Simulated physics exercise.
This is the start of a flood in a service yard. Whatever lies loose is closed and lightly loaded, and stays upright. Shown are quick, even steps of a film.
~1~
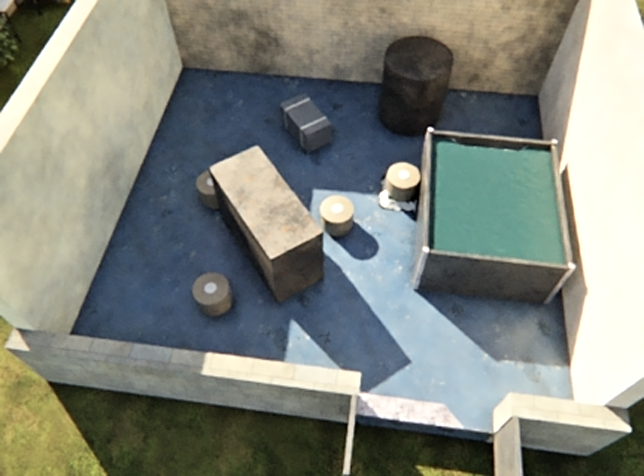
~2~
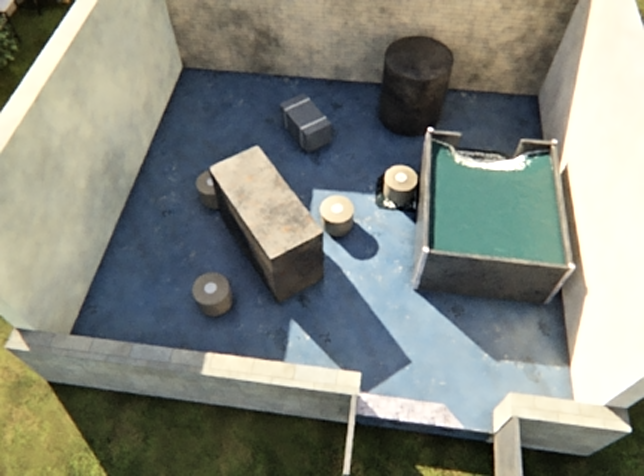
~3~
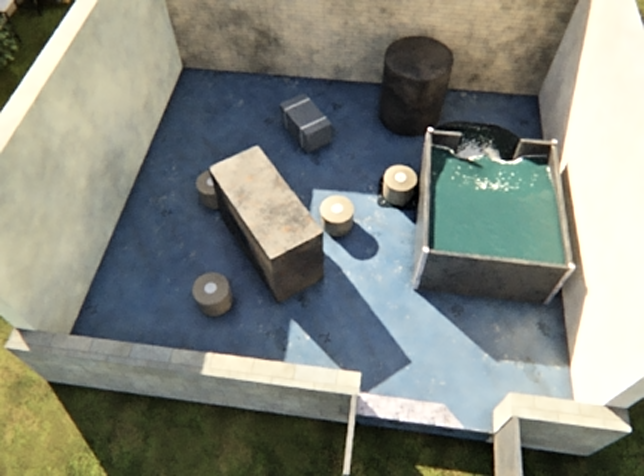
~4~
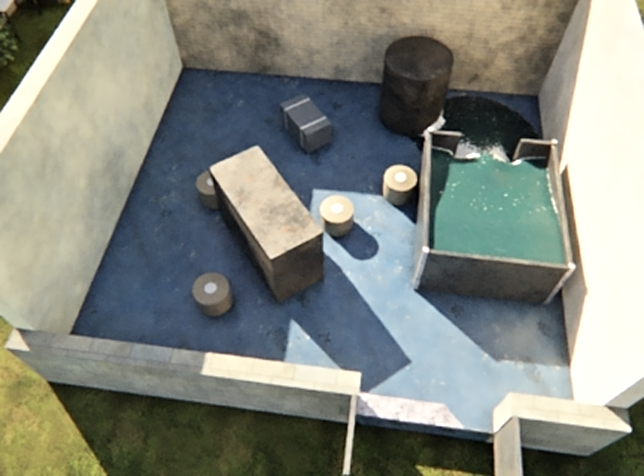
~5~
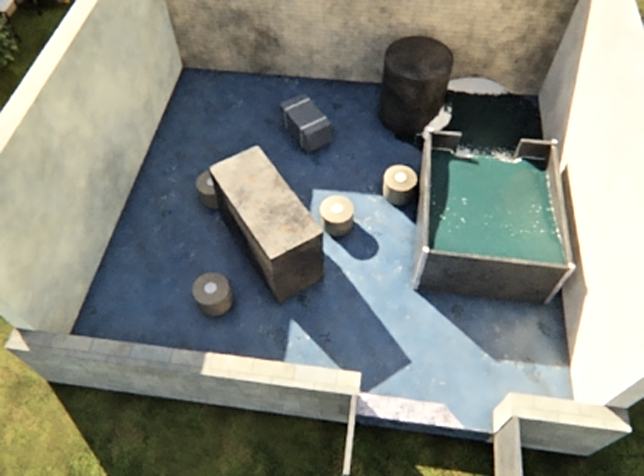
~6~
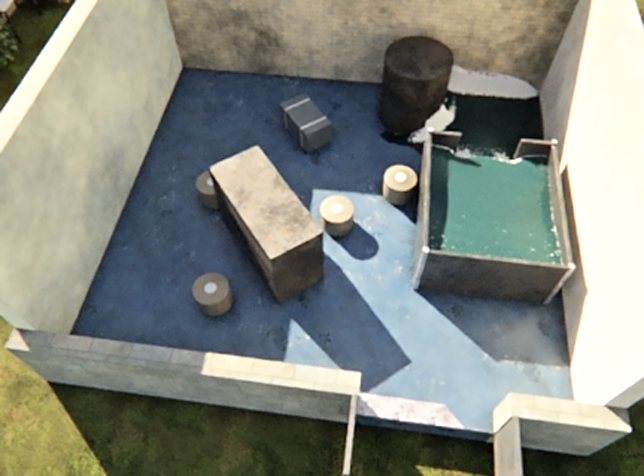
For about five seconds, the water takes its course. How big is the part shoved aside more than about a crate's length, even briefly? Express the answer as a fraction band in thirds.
Fraction band: 1/3 to 2/3.
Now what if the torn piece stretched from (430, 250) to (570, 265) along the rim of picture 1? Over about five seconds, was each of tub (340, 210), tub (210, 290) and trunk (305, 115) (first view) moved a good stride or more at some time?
First stays short of it, second covers that distance, third stays short of it.
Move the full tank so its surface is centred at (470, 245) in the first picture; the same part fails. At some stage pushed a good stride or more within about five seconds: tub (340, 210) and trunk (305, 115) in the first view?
Fell short, travelled that far.
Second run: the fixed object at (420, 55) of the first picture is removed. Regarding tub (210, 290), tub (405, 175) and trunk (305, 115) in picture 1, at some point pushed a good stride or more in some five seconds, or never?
Item one stayed under the mark, item two stayed under the mark, item three went the distance.
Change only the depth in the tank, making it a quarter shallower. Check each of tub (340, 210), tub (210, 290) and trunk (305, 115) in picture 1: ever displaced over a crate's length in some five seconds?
One after the other: Never so far, never so far, yes.
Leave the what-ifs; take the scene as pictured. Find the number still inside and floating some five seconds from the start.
The answer is 1.
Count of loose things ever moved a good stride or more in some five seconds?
Tally: 2.
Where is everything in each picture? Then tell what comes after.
The first frame shows a tub at (404, 175) rests on the ground; a tub at (211, 288), on the bottom; 0 of 5 have shifted.
The second frame shows a tub at (402, 178), on the bottom; a tub at (211, 288) rests on the ground; 0 of 5 have shifted.
The third frame shows a tub at (401, 178) rests on the ground, close to its start; a tub at (211, 288) rests on the ground; 0 of 5 have shifted.
The fourth frame shows a tub at (401, 178) rests on the ground, close to its start; a tub at (211, 288), on the bottom; 0 of 5 have shifted.
The fifth frame shows a tub at (401, 178), on the bottom, close to its start; a tub at (211, 288) rests on the ground; 0 of 5 have shifted.
The sixth frame shows a tub at (401, 178), on the bottom, close to its start; a tub at (211, 288) rests on the ground; 0 of 5 have shifted.
A moment on, 0 of 5 are well off their spots; 0 afloat.
Next, 0 of 5 are well off their spots; 0 afloat.
Later, 1 of 5 are well off their spots; 1 afloat.
In the end, 2 of 5 are well off their spots, and 2 have been at some point; 1 afloat.
